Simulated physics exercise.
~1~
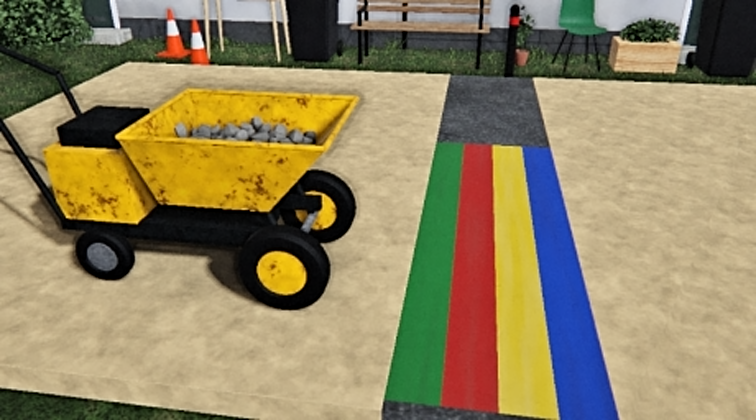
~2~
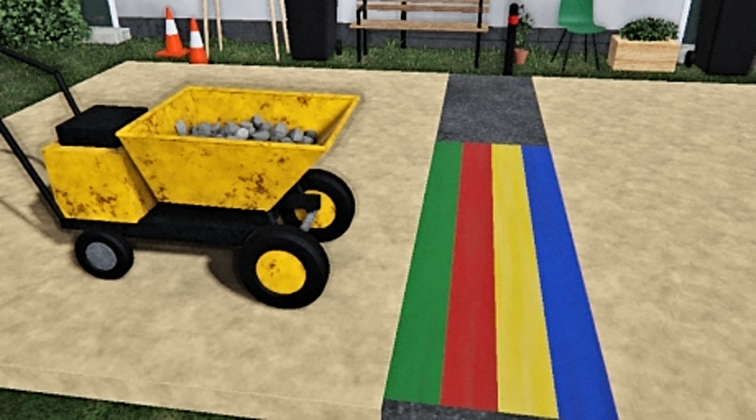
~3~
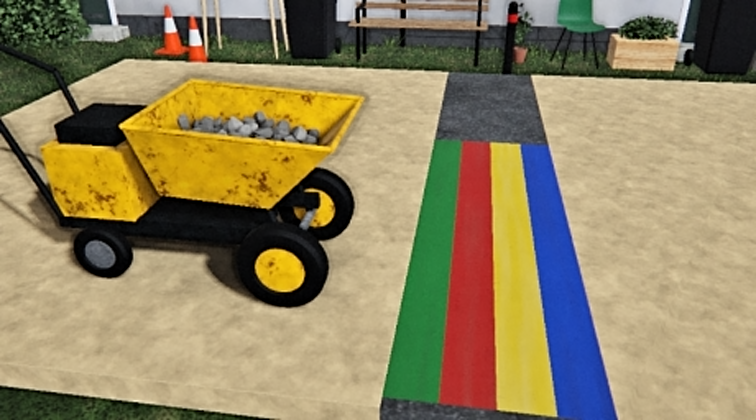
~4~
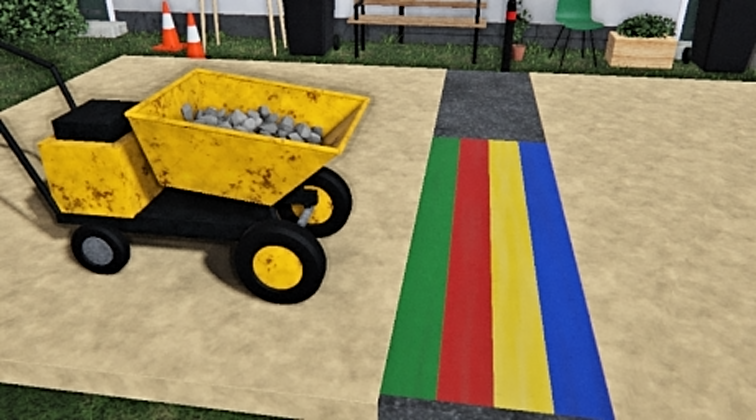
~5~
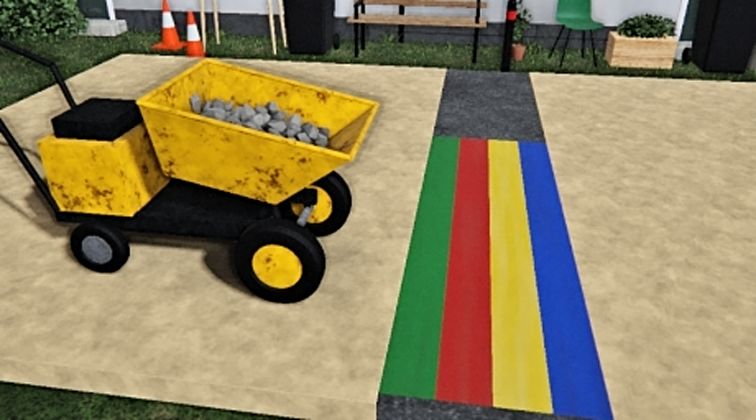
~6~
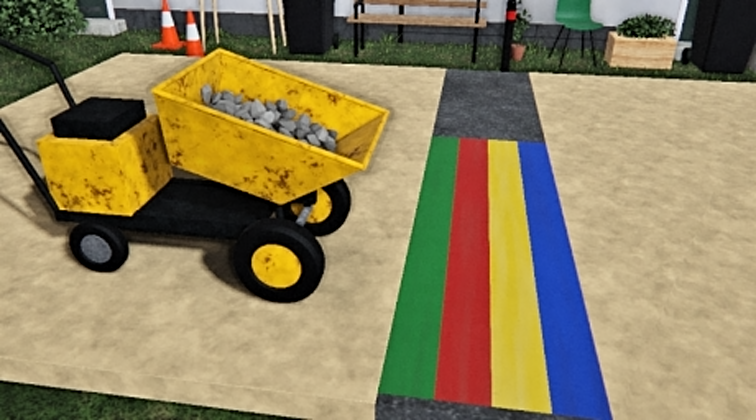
The yellow skip of a motor barrow, loaded with grey broken stones, sits level at first beside a pad striped green, red, yellow and blue. It then tilts forward to the right, barely at first and then clearly, its back rising and its lip lowering while the wheels stay in place.
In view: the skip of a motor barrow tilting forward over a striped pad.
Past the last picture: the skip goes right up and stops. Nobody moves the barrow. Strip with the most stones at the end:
Red strip.
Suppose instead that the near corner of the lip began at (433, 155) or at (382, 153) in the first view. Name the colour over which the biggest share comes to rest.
I would say blue the first time, then the strip in yellow the next.
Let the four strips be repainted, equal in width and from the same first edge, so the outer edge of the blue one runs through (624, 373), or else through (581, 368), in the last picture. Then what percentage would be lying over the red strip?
About 40 %, then 40 %.
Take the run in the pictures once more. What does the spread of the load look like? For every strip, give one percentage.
Split by strip in per cent: Green 15; red 40; yellow 20; blue 10.
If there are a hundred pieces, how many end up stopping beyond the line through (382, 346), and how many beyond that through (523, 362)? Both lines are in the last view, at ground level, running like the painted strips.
Result, first then second: 90 %, 20 %.
Just after the last frame, skip tipped steeply; every one in the skip.
A moment on, skip tipped steeply; the larger part in the skip; about a tenth over the green strip; about a tenth over the red strip.
Further on, skip tipped right over; about a tenth in the skip; about a tenth over the green strip; roughly a third over the red strip; roughly a quarter over the yellow strip; about a tenth over the blue strip; just a few off the paint.
When it is over, skip tipped right over; about a tenth in the skip; roughly a quarter over the green strip; roughly a third over the red strip; roughly a quarter over the yellow strip; about a tenth over the blue strip; just a few off the paint.
